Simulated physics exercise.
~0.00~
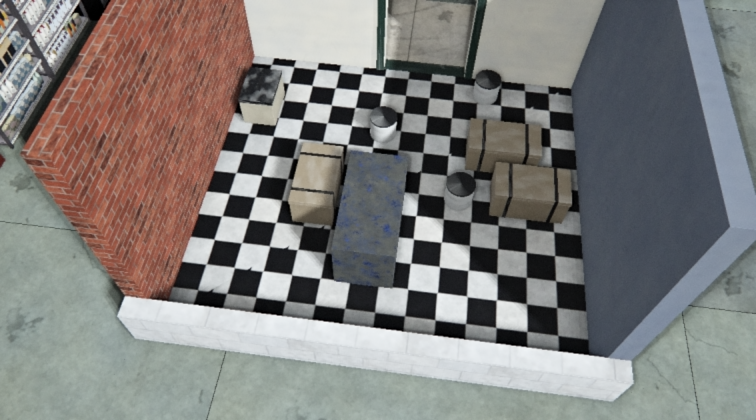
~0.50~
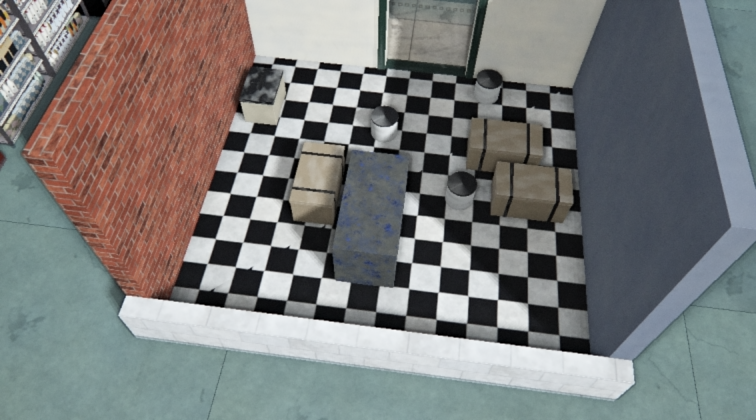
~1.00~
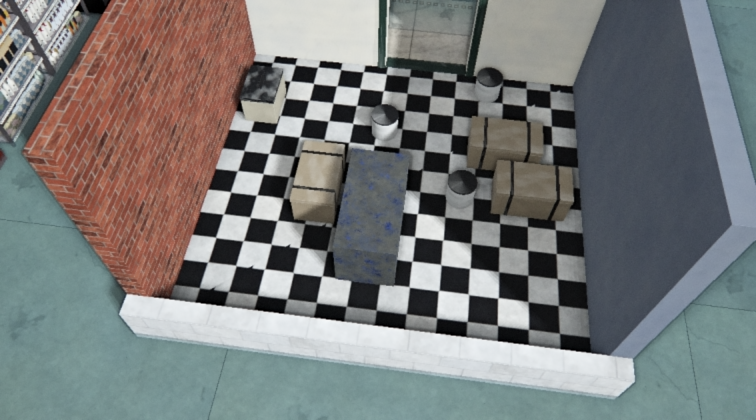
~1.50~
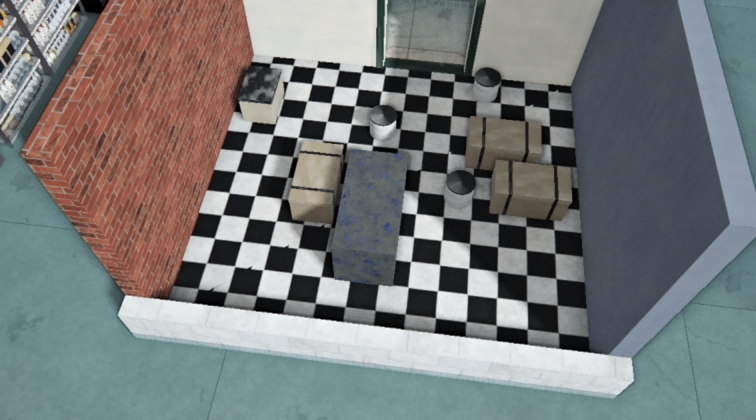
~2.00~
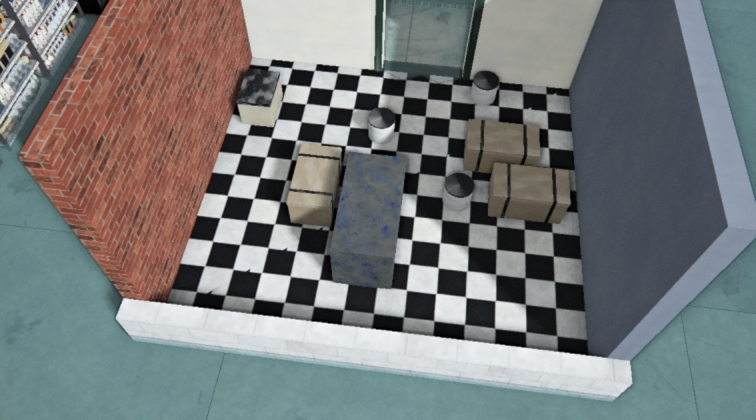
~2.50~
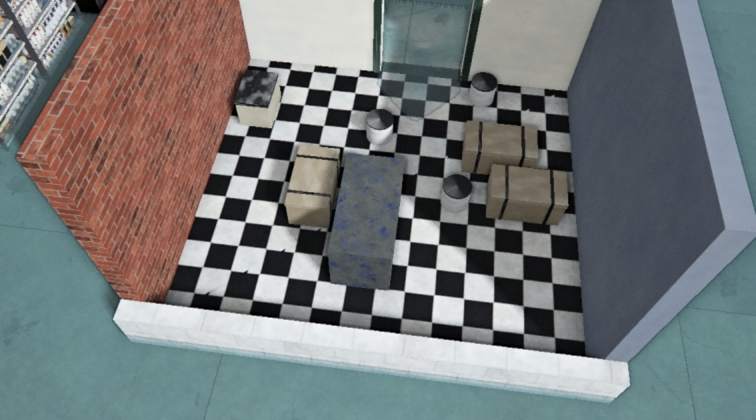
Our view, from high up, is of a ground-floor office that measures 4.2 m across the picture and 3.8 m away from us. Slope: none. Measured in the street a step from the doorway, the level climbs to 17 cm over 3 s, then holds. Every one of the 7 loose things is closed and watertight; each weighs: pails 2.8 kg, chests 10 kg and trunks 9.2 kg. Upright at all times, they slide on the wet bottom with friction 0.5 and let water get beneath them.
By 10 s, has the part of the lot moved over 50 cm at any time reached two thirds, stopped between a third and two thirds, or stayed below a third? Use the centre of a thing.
My guess is it lands in the top band.
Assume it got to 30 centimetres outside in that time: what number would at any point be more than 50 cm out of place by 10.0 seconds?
Then the count would be 7.
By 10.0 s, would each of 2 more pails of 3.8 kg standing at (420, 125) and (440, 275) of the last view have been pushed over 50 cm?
Order as asked: Farther and farther.
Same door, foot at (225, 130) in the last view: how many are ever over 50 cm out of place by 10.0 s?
You'd get 7 in that case.
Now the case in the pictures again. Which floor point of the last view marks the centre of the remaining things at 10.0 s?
I'd say about (417, 215) in the last view.
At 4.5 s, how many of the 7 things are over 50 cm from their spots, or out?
The number by then is 1.
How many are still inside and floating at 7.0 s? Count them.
I count 4.
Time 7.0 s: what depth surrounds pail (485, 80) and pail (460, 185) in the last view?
2 and 7 cm.
After 3.5 s 0 of 7 are over 50 cm from their spots; 0 afloat.
After 4.5 s 1 of 7 are over 50 cm from their spots; 1 afloat.
After 7.0 s 5 of 7 are over 50 cm from their spots; 4 afloat.
After 10.0 s 5 of 7 are over 50 cm from their spots, and 5 have been at some point; 5 afloat.
